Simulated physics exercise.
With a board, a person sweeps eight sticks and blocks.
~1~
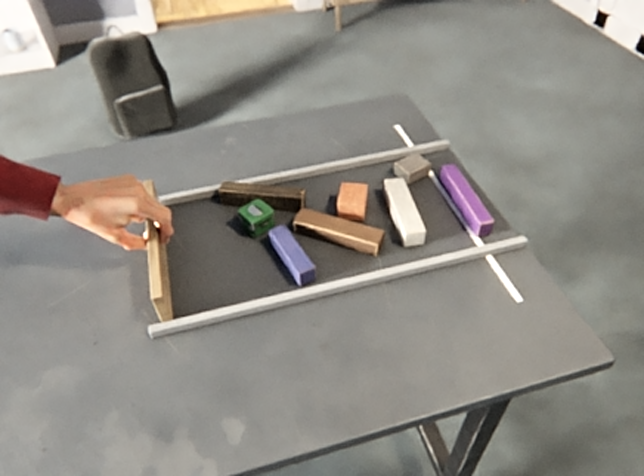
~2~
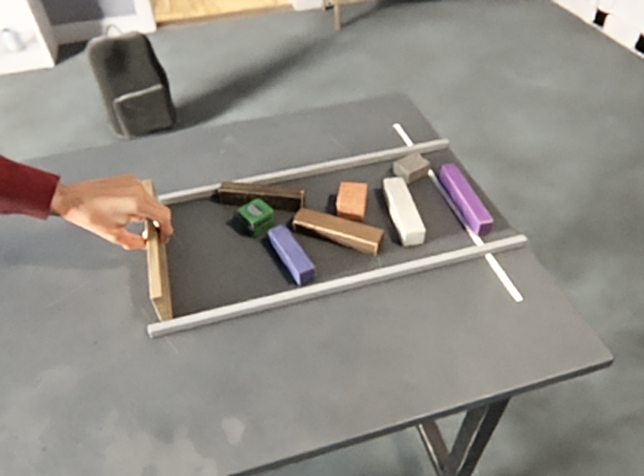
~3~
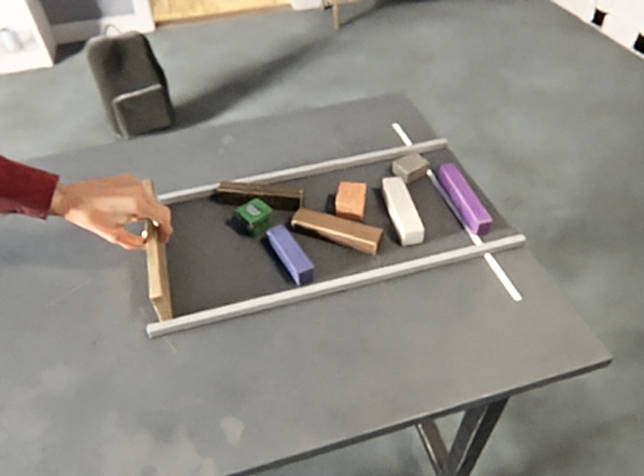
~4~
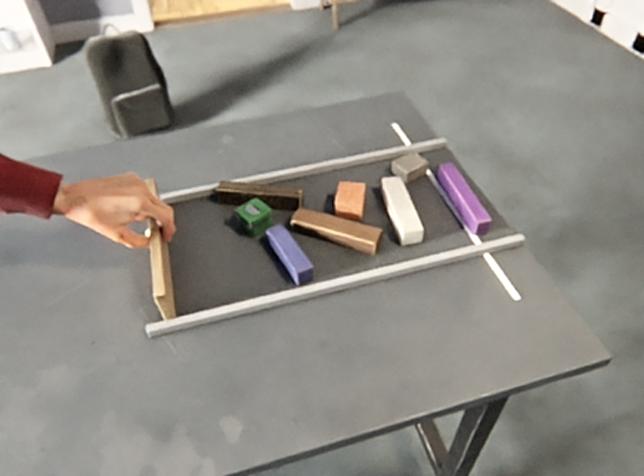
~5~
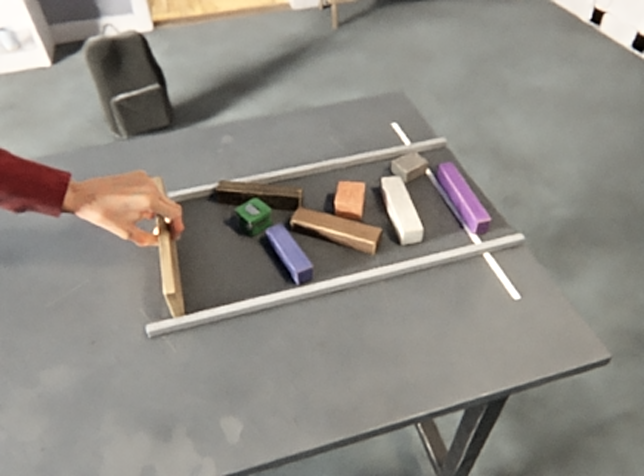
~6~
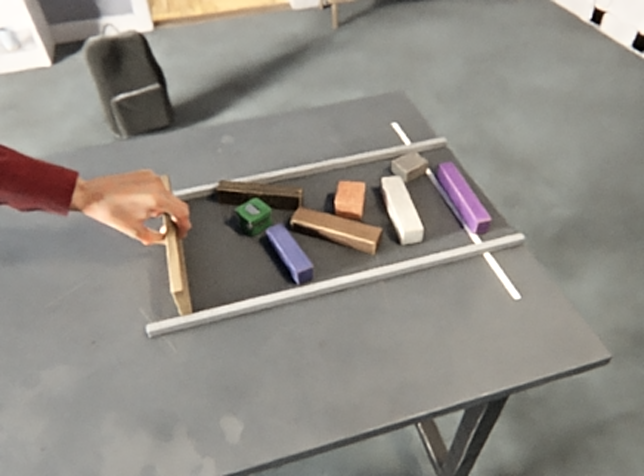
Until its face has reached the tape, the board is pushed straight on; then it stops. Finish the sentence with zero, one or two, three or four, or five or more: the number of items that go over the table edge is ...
The number of items that go over the table edge is three or four.
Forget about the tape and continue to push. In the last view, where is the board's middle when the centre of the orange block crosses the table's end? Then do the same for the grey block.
Roughly at (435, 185) and roughly at (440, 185).
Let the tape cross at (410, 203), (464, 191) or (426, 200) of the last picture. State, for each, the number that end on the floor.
Counts per try, in order: 1 / 6 / 2.
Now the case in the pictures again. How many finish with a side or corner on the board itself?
Count: 3.
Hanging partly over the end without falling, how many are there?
The total here is 1.
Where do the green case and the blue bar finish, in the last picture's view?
About (448, 173), and the other about (470, 212).
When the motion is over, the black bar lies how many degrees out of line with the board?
Roughly 35 degrees.
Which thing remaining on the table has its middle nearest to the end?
Closest at the end: The black bar.
Soon after, none off yet; purple stick at rest near (462, 197); grey block at rest near (410, 167); white bar at rest near (401, 209).
After that, none off yet; purple stick moving near (466, 196); grey block at rest near (410, 167); white bar displaced about its own width near (457, 213).
In the end, the number that fall off is three or four; gone, orange block, white bar, grey block and purple stick.
